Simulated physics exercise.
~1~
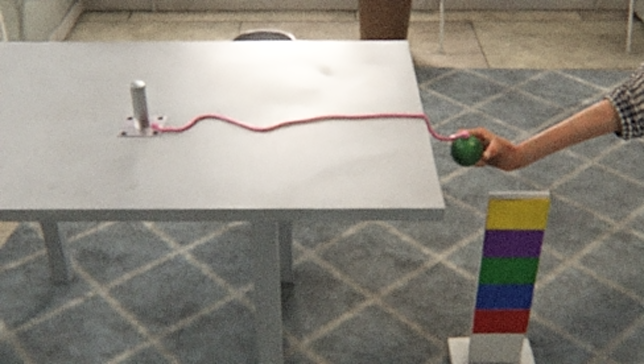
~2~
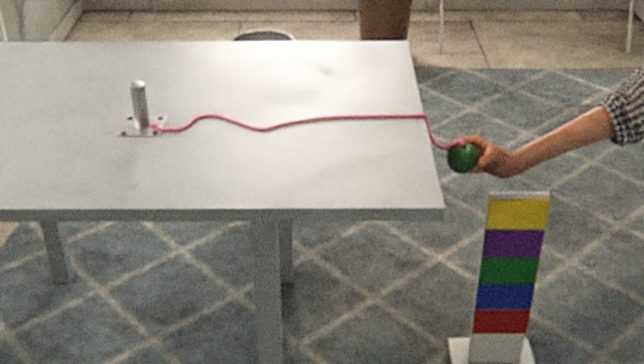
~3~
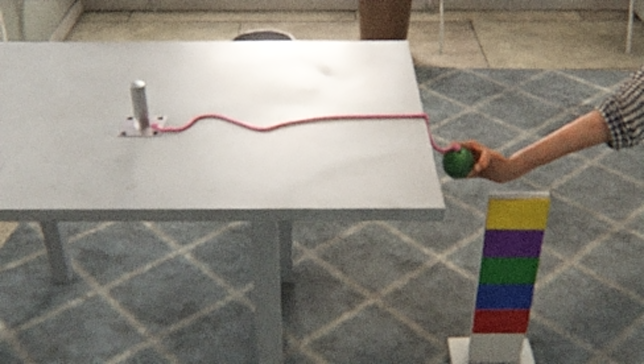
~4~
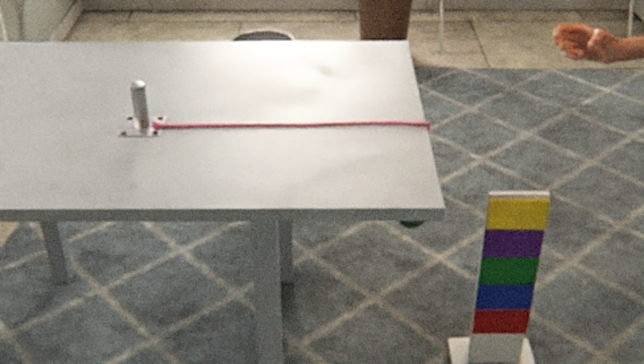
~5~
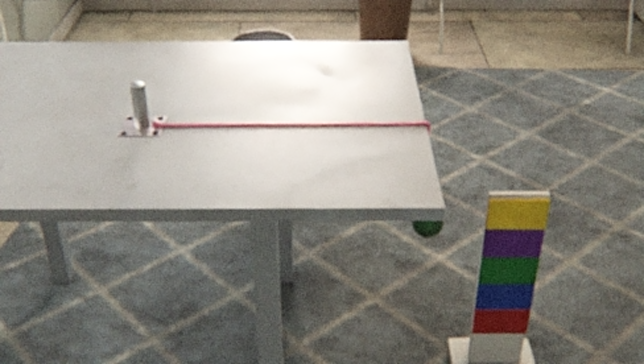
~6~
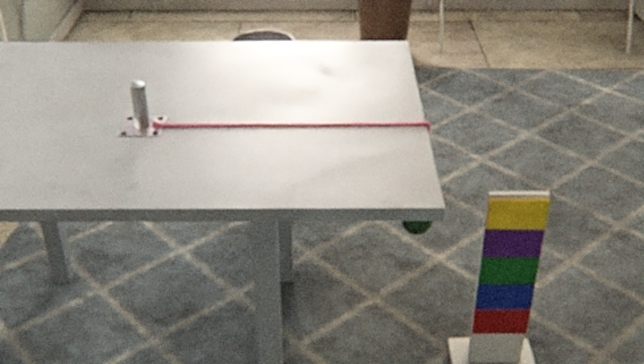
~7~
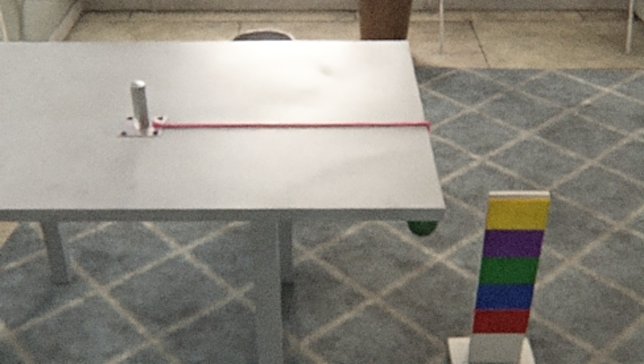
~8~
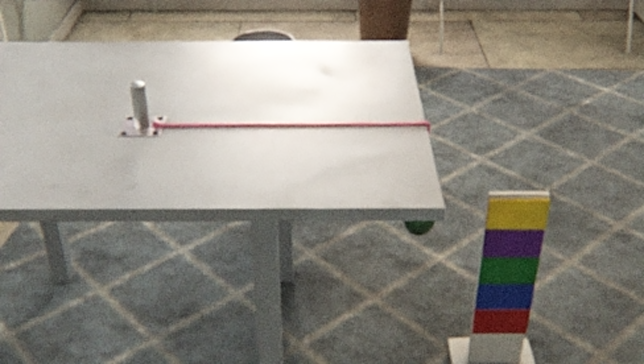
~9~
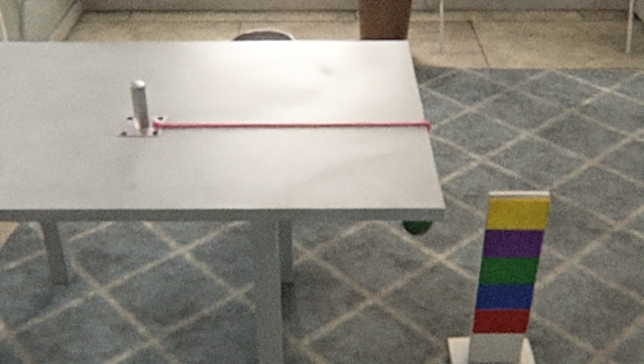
In this clip, a hand holds a green ball-like object off a table's end on a slack red lead tied to a post, then lets go and withdraws; it drops, swings slightly below the edge and settles level with the yellow band.
